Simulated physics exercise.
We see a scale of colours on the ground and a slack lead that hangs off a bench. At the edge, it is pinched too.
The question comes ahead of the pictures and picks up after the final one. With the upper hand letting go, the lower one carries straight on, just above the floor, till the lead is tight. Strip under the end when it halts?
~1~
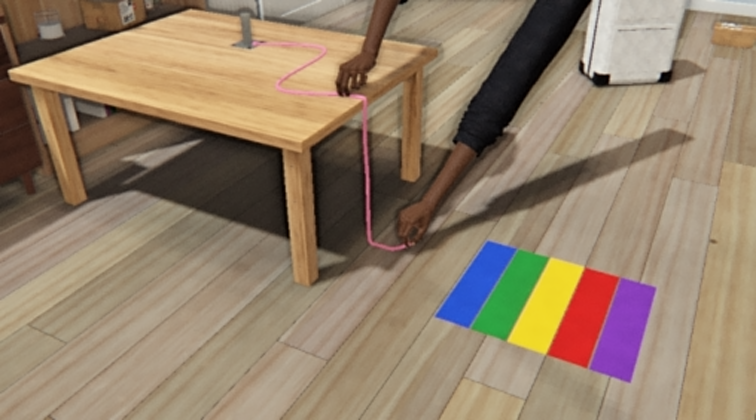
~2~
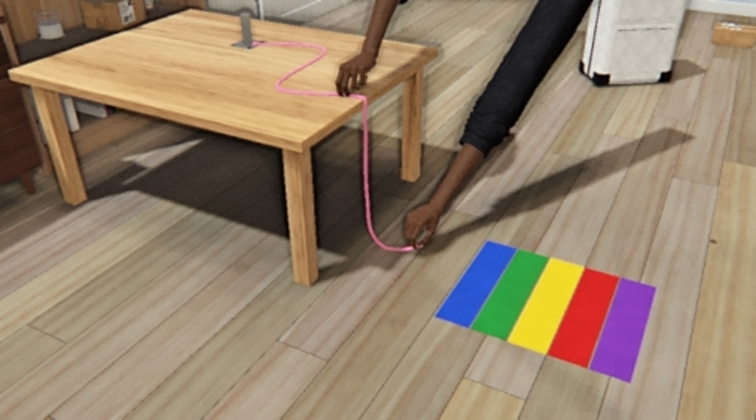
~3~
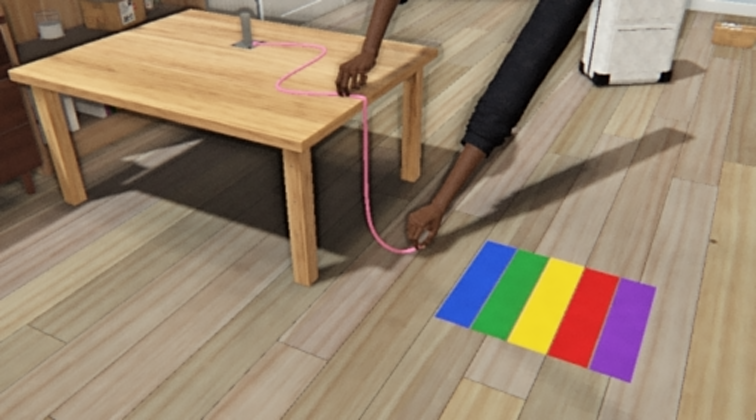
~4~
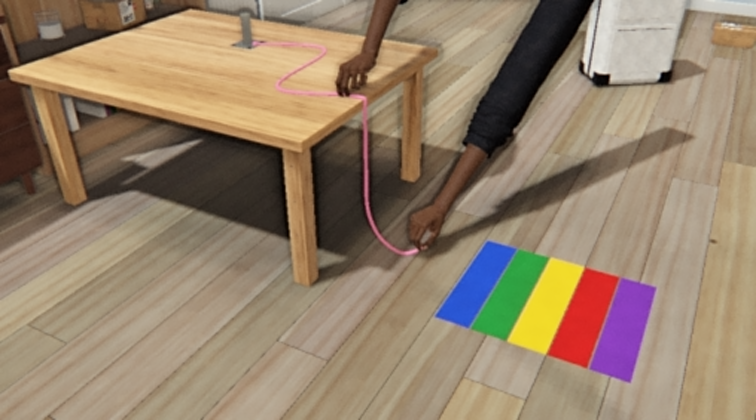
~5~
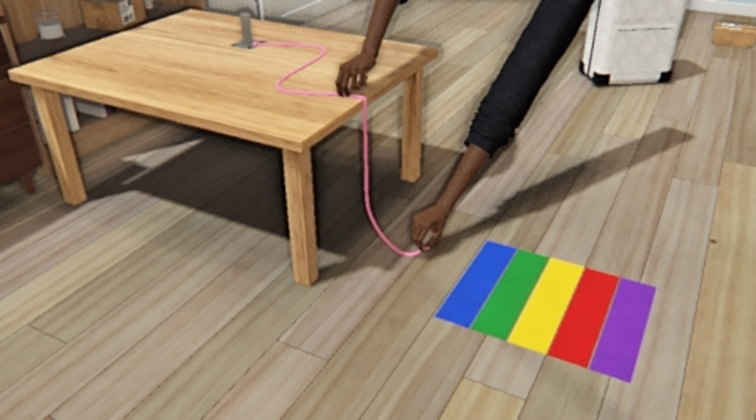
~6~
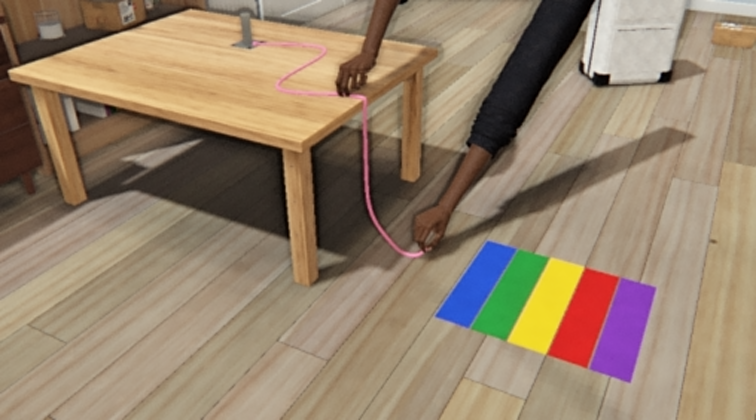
Purple strip.
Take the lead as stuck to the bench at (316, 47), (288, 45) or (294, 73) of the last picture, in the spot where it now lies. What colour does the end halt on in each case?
First try purple, second try purple, third try yellow.
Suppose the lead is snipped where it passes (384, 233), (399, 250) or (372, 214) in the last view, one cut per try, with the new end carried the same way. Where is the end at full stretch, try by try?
I'd put it around (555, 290) for the first cut, (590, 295) for the second and (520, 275) for the third.
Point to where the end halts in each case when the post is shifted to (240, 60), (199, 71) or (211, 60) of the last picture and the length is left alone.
Roughly (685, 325), (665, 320) and (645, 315), try by try.
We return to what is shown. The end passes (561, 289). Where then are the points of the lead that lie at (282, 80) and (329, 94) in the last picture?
The first ends at (373, 87) and the second at (396, 158).
Early on, end near (561, 289); over yellow.
Midway, end near (611, 304); over purple.
At the end of the slack, end near (640, 312); over purple. It gets as far as the purple strip.
